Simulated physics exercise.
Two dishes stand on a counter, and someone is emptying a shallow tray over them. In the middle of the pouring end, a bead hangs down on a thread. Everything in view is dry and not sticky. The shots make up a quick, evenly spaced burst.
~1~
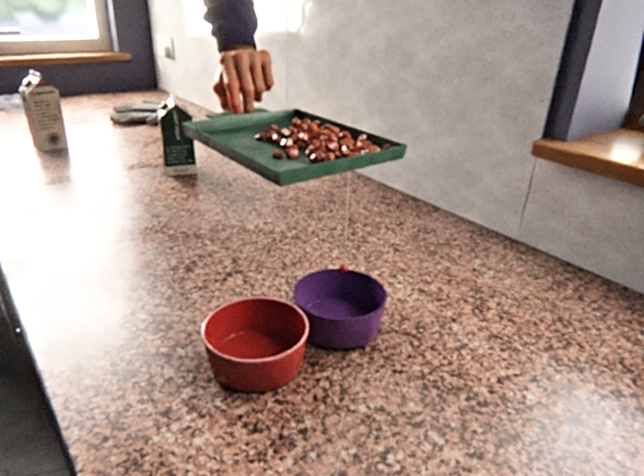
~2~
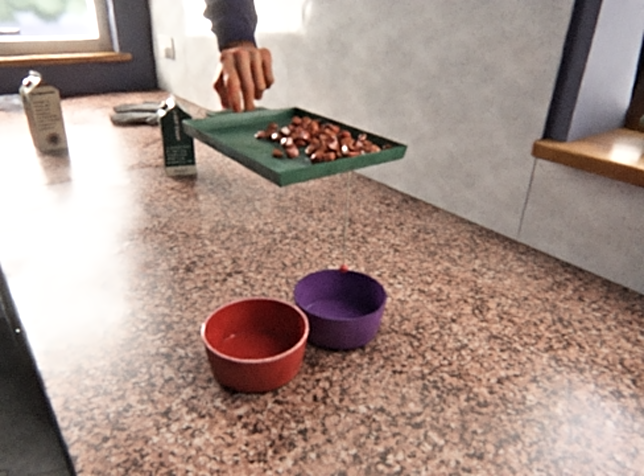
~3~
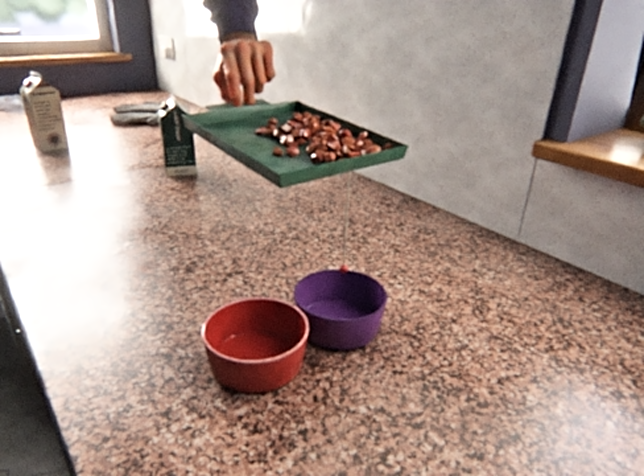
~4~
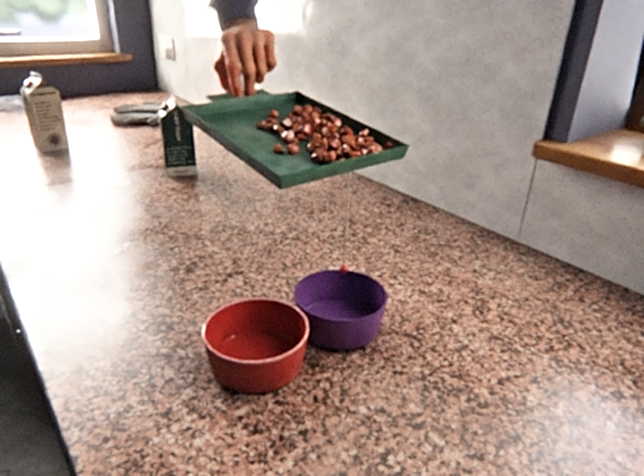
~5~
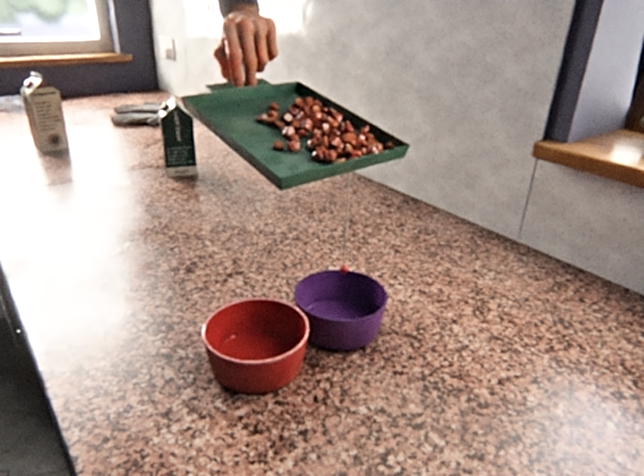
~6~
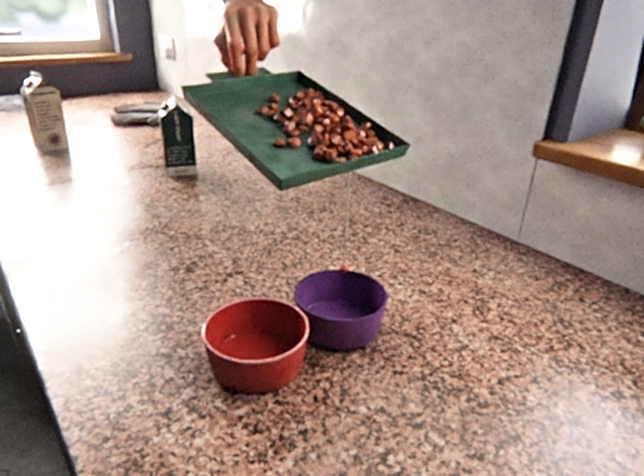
On a speckled counter, a hand held a green tray of reddish-brown bits above a red dish and a purple one, then slowly raised the tray's back, tilting it slightly while the bits barely shifted.
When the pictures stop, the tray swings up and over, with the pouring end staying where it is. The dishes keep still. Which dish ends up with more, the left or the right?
The dish on the right is going to receive more.
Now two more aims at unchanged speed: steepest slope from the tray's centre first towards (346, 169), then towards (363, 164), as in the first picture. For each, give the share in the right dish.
You'd see roughly 30 per cent the first time and 20 per cent the second.
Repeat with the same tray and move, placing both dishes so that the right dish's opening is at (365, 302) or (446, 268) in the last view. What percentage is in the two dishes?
Around 90 percent the first time, around 50 percent the second.
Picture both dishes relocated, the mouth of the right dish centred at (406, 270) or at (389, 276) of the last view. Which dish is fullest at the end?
First try: The leftmost dish. Second try: The leftmost dish.
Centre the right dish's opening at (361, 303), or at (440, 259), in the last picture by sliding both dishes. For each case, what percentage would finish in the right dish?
About 60 and 0 per cent respectively.
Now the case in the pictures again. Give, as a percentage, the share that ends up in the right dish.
Around 50 percent.
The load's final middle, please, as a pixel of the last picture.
Somewhere around (345, 327) in the final view.
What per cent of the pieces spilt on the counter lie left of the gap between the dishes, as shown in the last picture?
About 0 %.
Just after the last frame, tray tipped steeply; every one on the tray.
A moment on, tray tipped right over; roughly a quarter on the tray; about a tenth in the left dish; roughly a quarter in the right dish; roughly a quarter outside both; roughly a quarter in the air.
Further on, tray tipped past a quarter turn; about a tenth in the left dish; roughly half in the right dish; roughly a third outside both.
When it is over, tray tipped past a quarter turn; about a tenth in the left dish; roughly half in the right dish; roughly a third outside both.
